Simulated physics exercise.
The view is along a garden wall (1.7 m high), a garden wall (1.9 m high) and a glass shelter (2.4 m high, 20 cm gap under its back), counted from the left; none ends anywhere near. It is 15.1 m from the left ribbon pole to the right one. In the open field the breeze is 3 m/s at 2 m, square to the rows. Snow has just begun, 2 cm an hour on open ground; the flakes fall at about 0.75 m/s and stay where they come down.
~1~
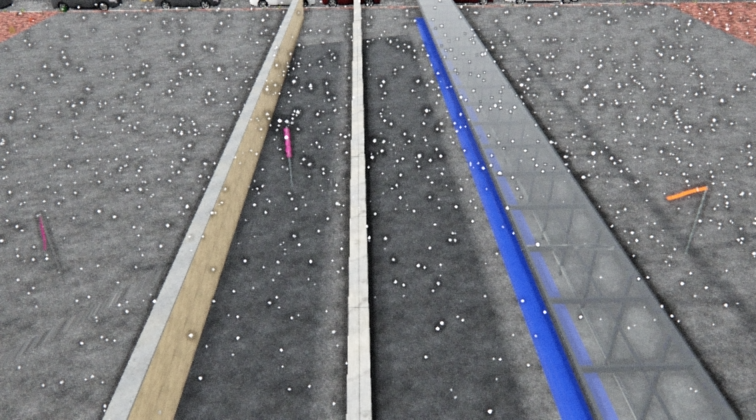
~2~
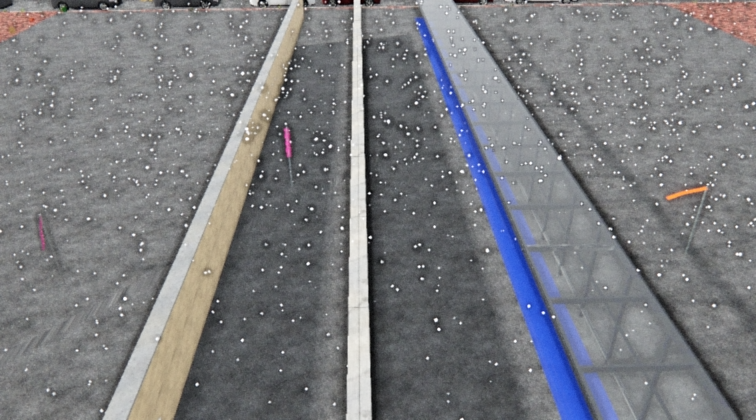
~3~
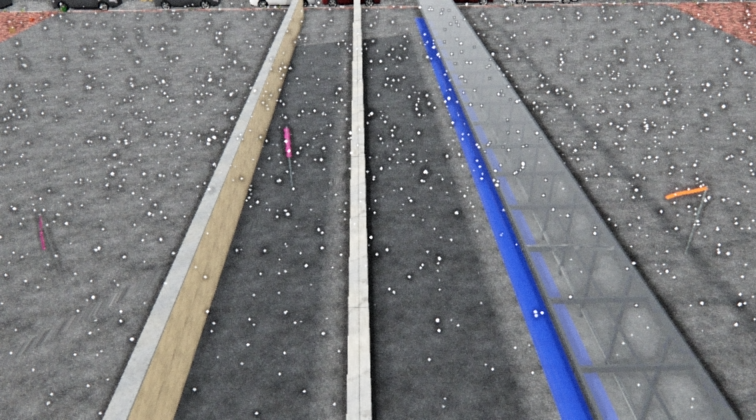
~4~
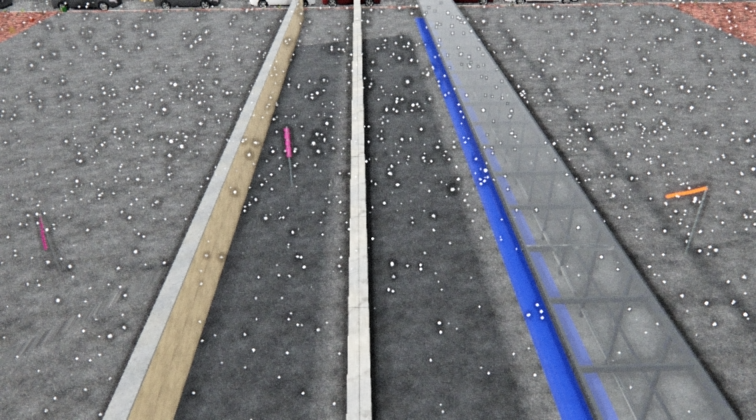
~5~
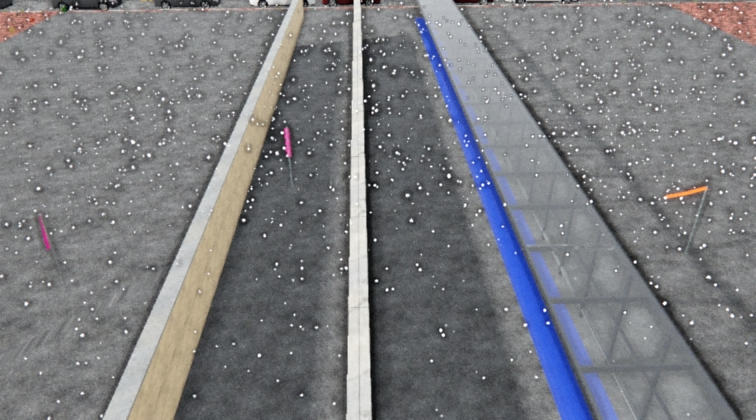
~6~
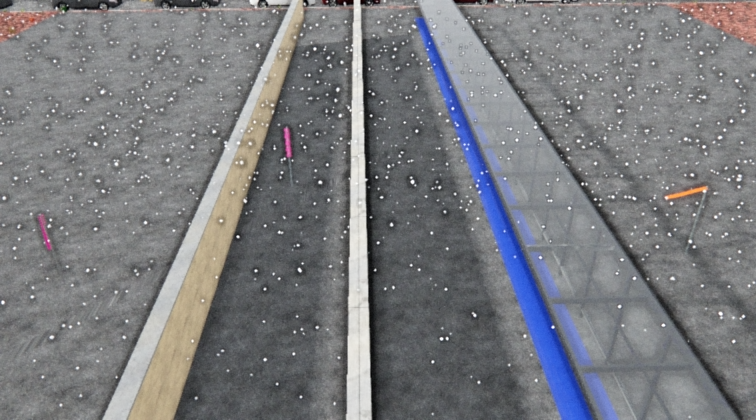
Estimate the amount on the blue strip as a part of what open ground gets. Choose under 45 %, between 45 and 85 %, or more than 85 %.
It gets less than 45 % of the open amount.
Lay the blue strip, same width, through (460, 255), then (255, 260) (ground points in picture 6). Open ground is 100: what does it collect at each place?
In turn about 50 %, 90 %.
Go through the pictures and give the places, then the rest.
The first frame shows the left ribbon ends at (45, 250), hanging almost straight.
The second frame shows the right ribbon ends at (667, 198), leaning 70 degrees to the left and the blue one passes (522, 256).
The third frame shows the inner ribbon ends at (289, 157), hanging almost straight, above the rows the flakes slant 80 degrees from upright, towards the left and the top of the glass shelter crosses (515, 143).
The fourth frame shows the left ribbon ends at (46, 249), hanging almost straight and the blue one passes (501, 205).
The fifth frame shows the right ribbon ends at (666, 197), leaning 70 degrees to the left and above the rows the flakes slant 80 degrees from upright, towards the left.
The sixth frame shows the inner ribbon ends at (289, 157), hanging almost straight and the top of the right garden wall crosses (358, 164).
In 10 minutes the blue strip collects 0 mm against 3 mm in the open.
In 30 minutes the blue strip collects 0 mm against 10 mm in the open.
In 60 minutes the blue strip collects 0 mm against 20 mm in the open, so the blue strip has 0 % of the open amount; the left half of it has 0 %, the right half 0 %.
